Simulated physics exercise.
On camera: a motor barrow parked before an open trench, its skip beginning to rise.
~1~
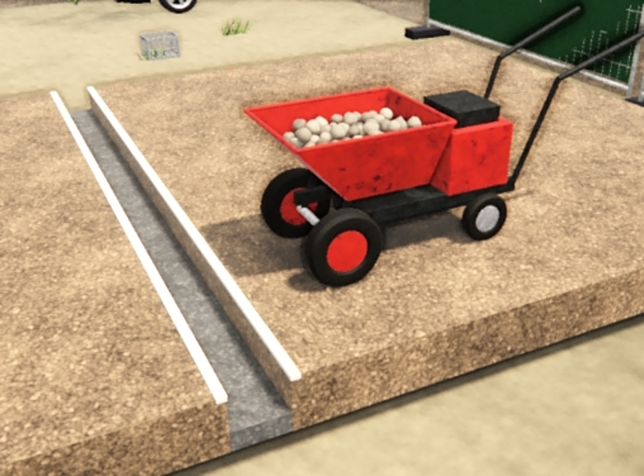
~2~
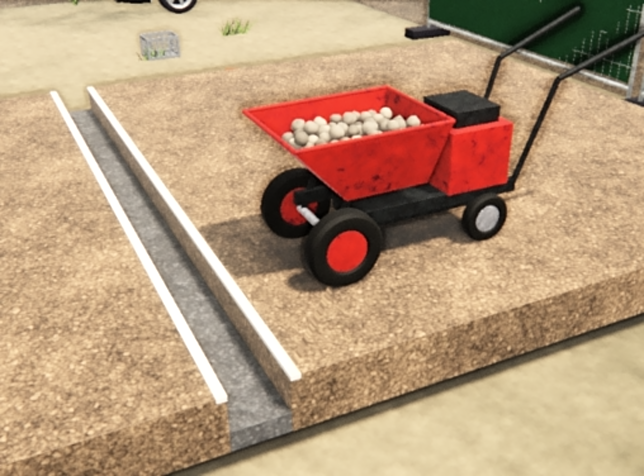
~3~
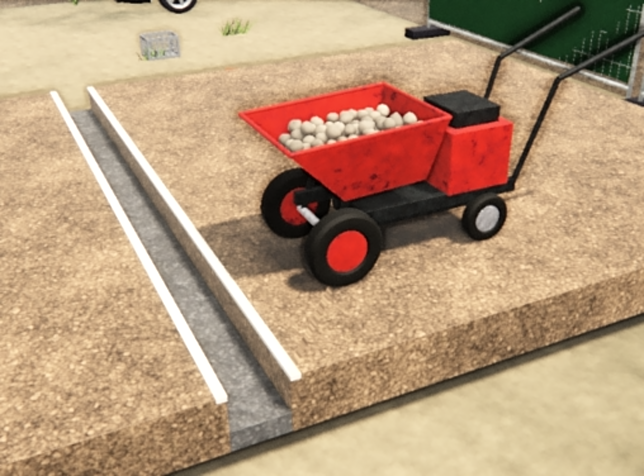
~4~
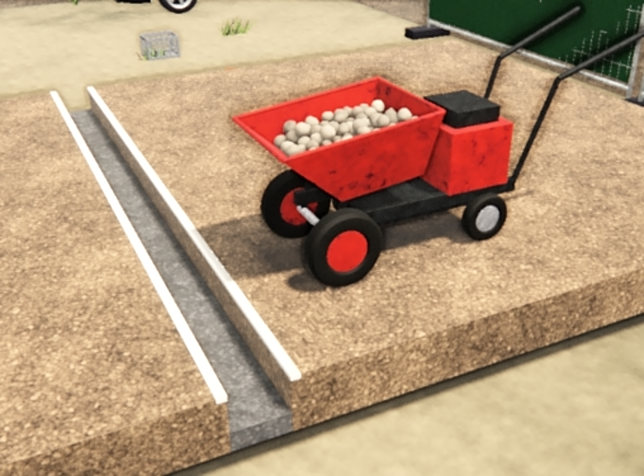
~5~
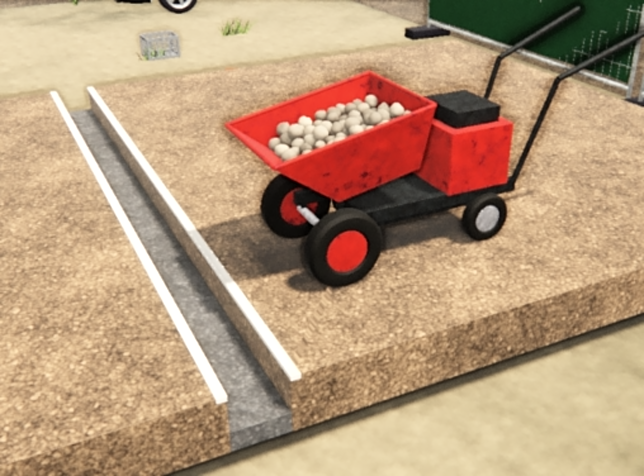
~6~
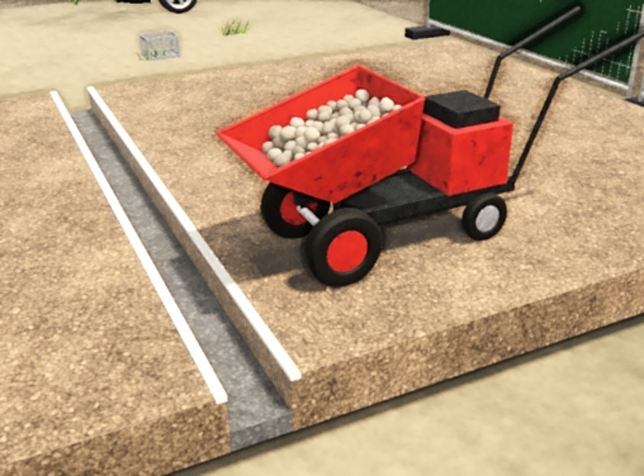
A red motor barrow with black handles stands on a raised bed of brown gravelly ground, seen from above and to one side, with a green fence panel behind it at the upper right. Its skip holds pale, rounded pebbles, and to its left lies a narrow grey trench edged by white strips. The skip tilts slowly forward and down to the left, its pebbles moving with it, while the wheels and camera stay still.
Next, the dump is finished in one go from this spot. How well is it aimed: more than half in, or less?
In the trench: Over half.
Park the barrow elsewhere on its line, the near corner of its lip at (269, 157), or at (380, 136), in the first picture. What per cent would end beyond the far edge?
Near 60 % and 0 %.
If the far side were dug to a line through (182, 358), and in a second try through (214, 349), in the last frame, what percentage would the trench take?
About 90 and 50 per cent.
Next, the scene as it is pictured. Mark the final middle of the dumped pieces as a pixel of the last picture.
Roughly at (189, 306).
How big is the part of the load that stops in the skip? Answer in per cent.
Roughly 5 in a hundred.
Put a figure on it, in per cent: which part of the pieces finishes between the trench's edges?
Some 70 per cent.
Soon, skip tipped steeply; all in the skip.
A while on, skip tipped right over; about two thirds in the skip; about a quarter in or heaped over the trench; a small part beyond it; a stray few falling.
Towards the end, skip tipped right over; a small part in the skip; about two thirds in or heaped over the trench; about a quarter beyond it.
Finally, skip tipped right over; a small part in the skip; most in or heaped over the trench; about a quarter beyond it.
